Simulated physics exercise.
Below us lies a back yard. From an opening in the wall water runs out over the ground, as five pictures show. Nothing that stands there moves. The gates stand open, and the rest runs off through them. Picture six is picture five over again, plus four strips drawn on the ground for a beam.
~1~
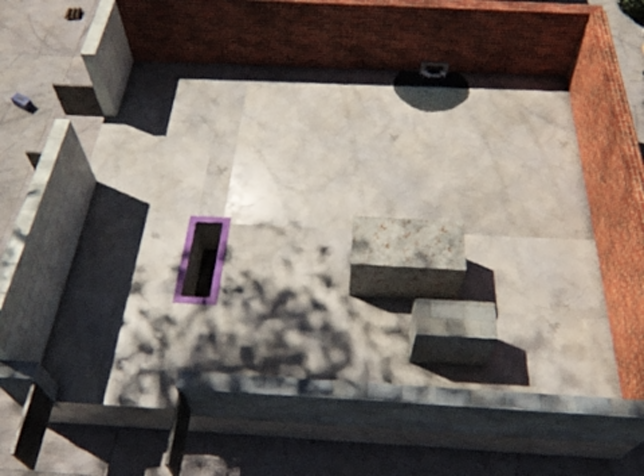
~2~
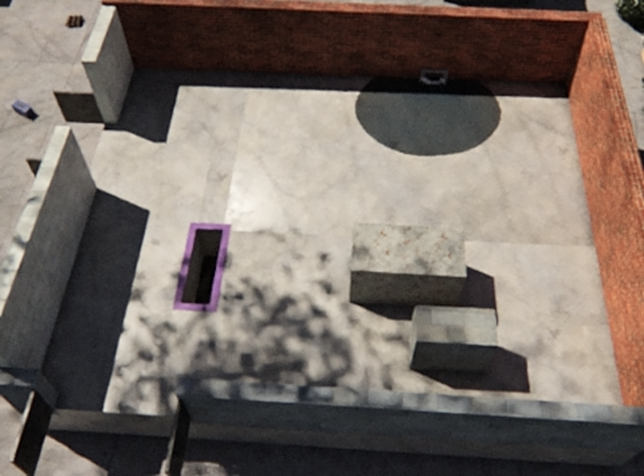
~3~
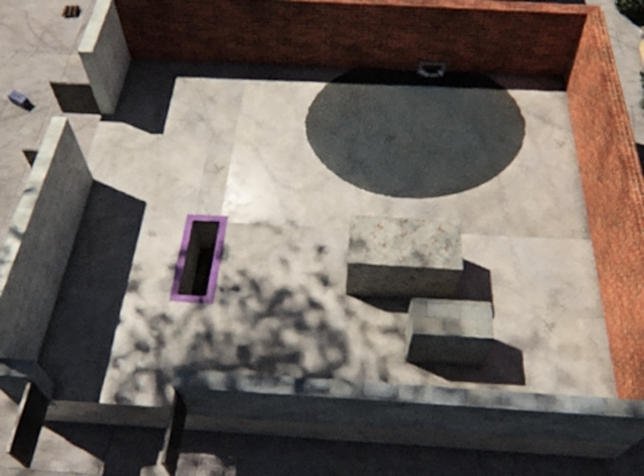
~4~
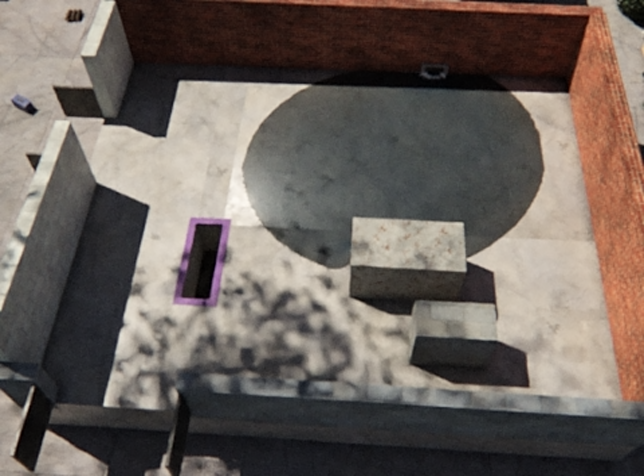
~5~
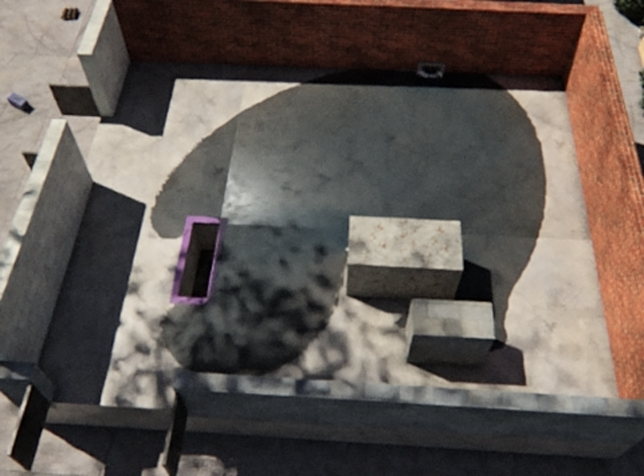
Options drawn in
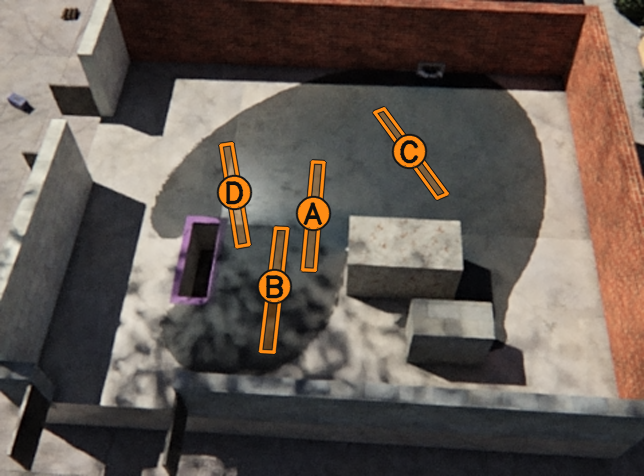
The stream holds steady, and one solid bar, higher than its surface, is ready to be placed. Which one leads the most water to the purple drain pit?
B is best.
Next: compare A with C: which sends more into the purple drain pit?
It is C.
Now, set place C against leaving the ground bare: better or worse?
It is worse.
In orange, A from (308, 270) to (318, 162); B from (267, 351) to (281, 228); C from (379, 110) to (442, 195); D from (226, 144) to (242, 245).
If A is chosen, about 11 % of the stream goes into the purple drain pit, about 87 % out by the gates.
If B is chosen, about 26 % of the stream goes into the purple drain pit, about 70 % out by the gates.
If C is chosen, about 16 % of the stream goes into the purple drain pit, about 84 % out by the gates.
If D is chosen, about 12 % of the stream goes into the purple drain pit, about 87 % out by the gates.
